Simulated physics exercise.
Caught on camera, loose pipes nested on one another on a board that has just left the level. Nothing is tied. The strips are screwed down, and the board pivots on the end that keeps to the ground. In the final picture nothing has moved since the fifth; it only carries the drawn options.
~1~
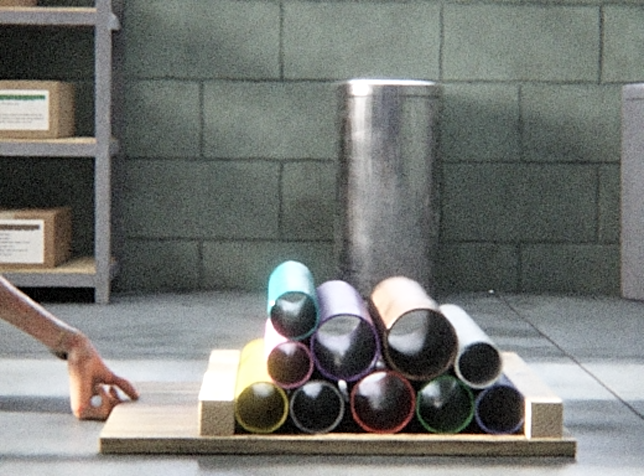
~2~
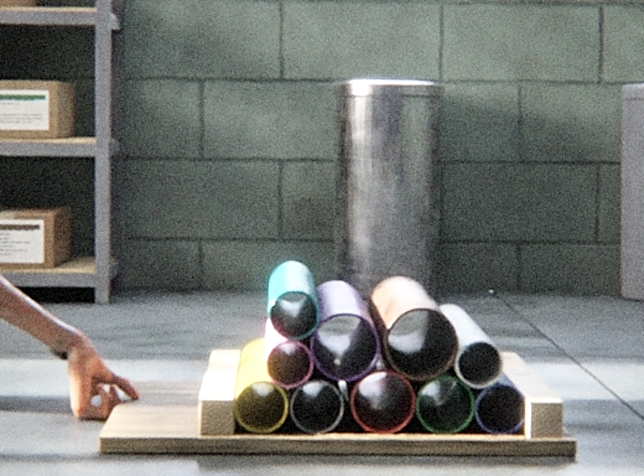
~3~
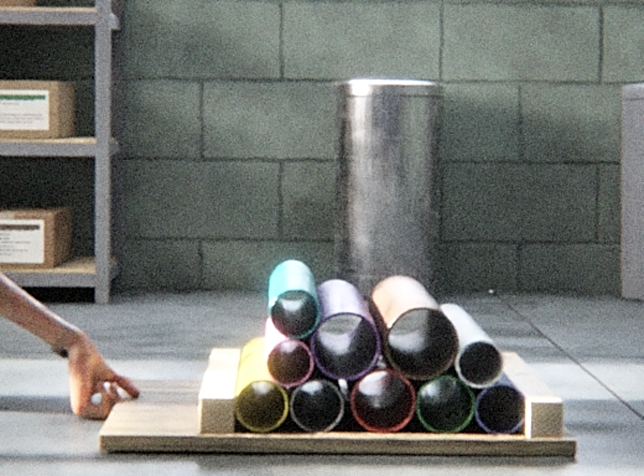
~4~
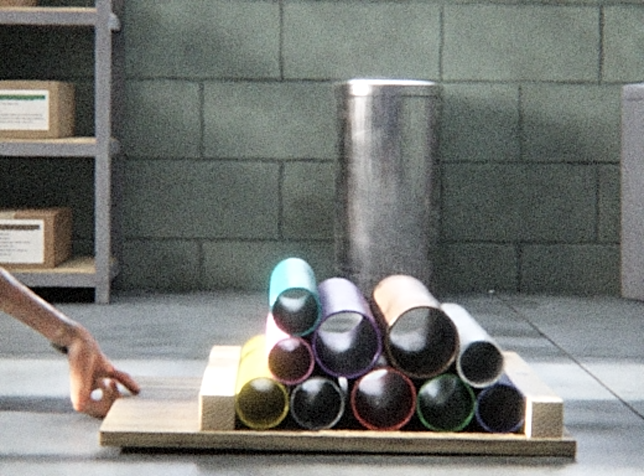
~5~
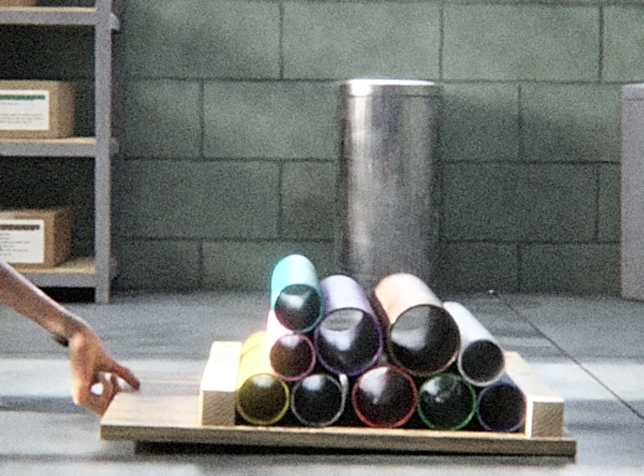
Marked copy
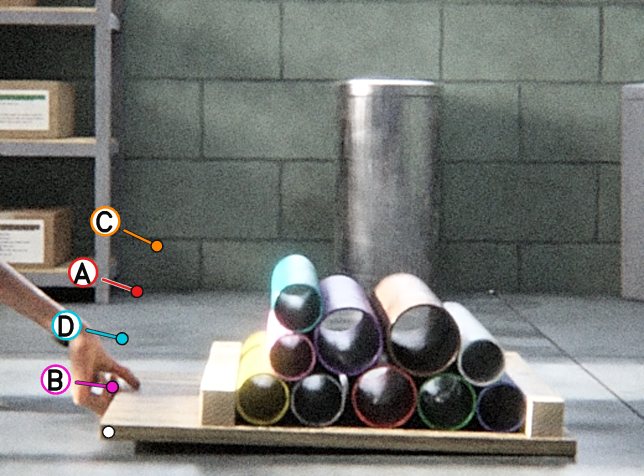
A hand at the left slowly raising one end of a wooden board slightly, with colourful pipes stacked between wooden strips.
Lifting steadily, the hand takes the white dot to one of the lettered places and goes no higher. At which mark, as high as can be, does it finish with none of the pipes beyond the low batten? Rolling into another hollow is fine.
Lift it to A and no more.
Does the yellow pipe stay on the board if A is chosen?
The yellow pipe: Yes.
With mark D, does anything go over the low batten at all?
At D: No.
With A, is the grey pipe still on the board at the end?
The grey pipe: Yes.
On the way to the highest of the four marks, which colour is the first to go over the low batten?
First is the white one.
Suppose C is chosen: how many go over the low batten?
It comes to two.
On the copy, A at (137, 291); B at (112, 387); C at (157, 246); D at (122, 339); the white dot at (109, 432).
On A. First, board at 14°.
Then, board at 19°.
Finally, board at 19°, none over the low batten.
By contrast, B none over the low batten; C two over the low batten (white, brown); D none over the low batten.
